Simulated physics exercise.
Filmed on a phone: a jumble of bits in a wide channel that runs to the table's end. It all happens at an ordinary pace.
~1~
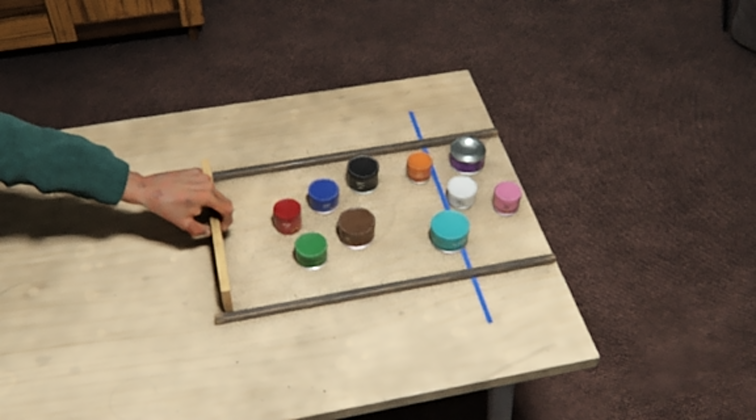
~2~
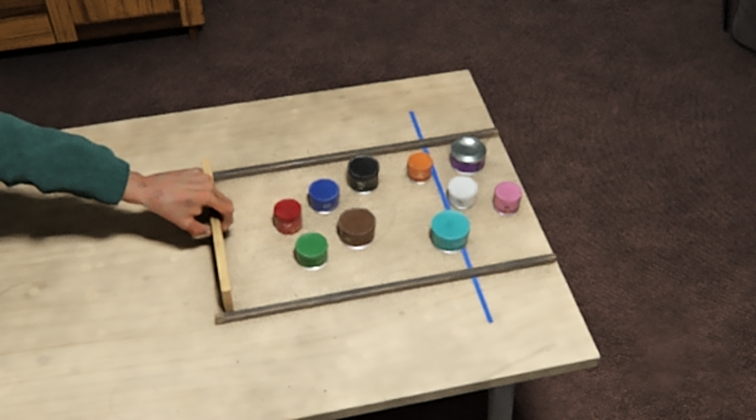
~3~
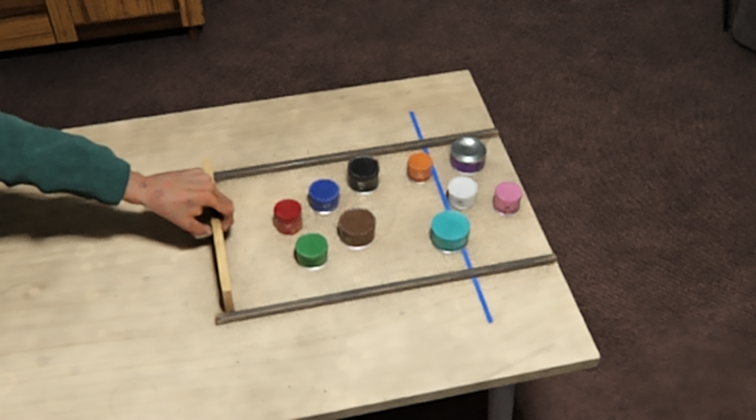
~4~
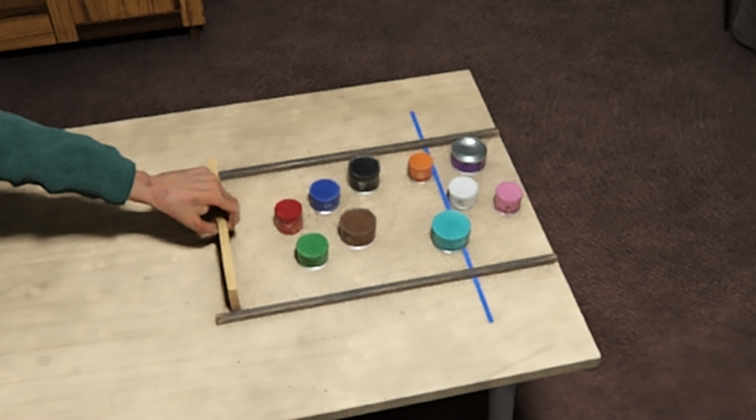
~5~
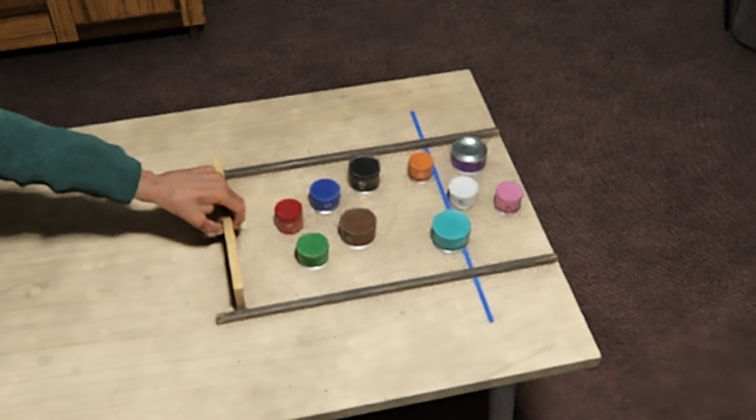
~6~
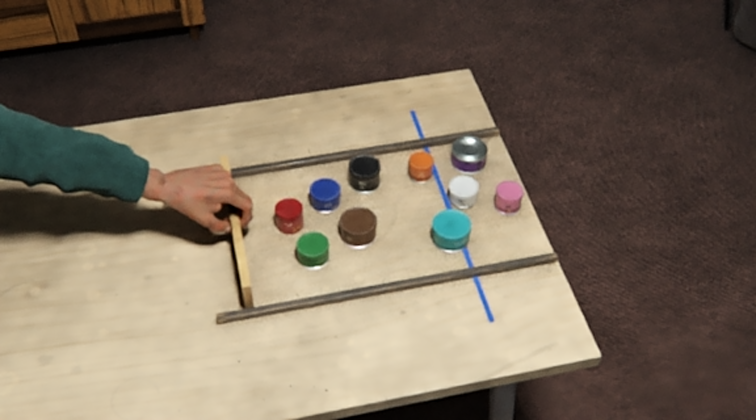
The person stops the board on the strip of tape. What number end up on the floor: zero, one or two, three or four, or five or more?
The number that fall off is zero.
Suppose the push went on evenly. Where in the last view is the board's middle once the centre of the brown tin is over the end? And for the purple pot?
At (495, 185) for the brown tin; at (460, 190) for the purple pot.
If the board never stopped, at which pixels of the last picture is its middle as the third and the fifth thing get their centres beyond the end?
About (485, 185), then (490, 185).
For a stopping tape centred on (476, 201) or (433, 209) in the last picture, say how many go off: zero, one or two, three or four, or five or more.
For each place: One to two; none.
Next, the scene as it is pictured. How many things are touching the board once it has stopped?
In contact: 4.
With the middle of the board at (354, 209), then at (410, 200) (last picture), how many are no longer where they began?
First 5, then 8.
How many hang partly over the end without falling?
That would be 1.
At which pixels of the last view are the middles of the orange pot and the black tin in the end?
The orange pot stops around (472, 157); the black tin around (445, 148).
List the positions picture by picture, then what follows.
Pink tin (507, 199); purple pot (468, 156); white pot (462, 193); board (217, 233); tape (447, 207), in the first frame.
Purple pot (468, 156); turquoise tin (450, 232), in the second frame.
White pot (462, 193); brown tin (357, 228), in the third frame.
Pink tin (508, 199); green tin (313, 251), in the fourth frame.
Purple pot (469, 156); orange pot (421, 168), in the fifth frame.
Pink tin (509, 198); purple pot (469, 155); white pot (463, 192); board (236, 229); tape (448, 206), in the sixth frame.
Soon after, none off yet; pink tin at rest near (509, 198); purple pot at rest near (469, 155); white pot at rest near (463, 192).
At rest, the number that fall off is zero.
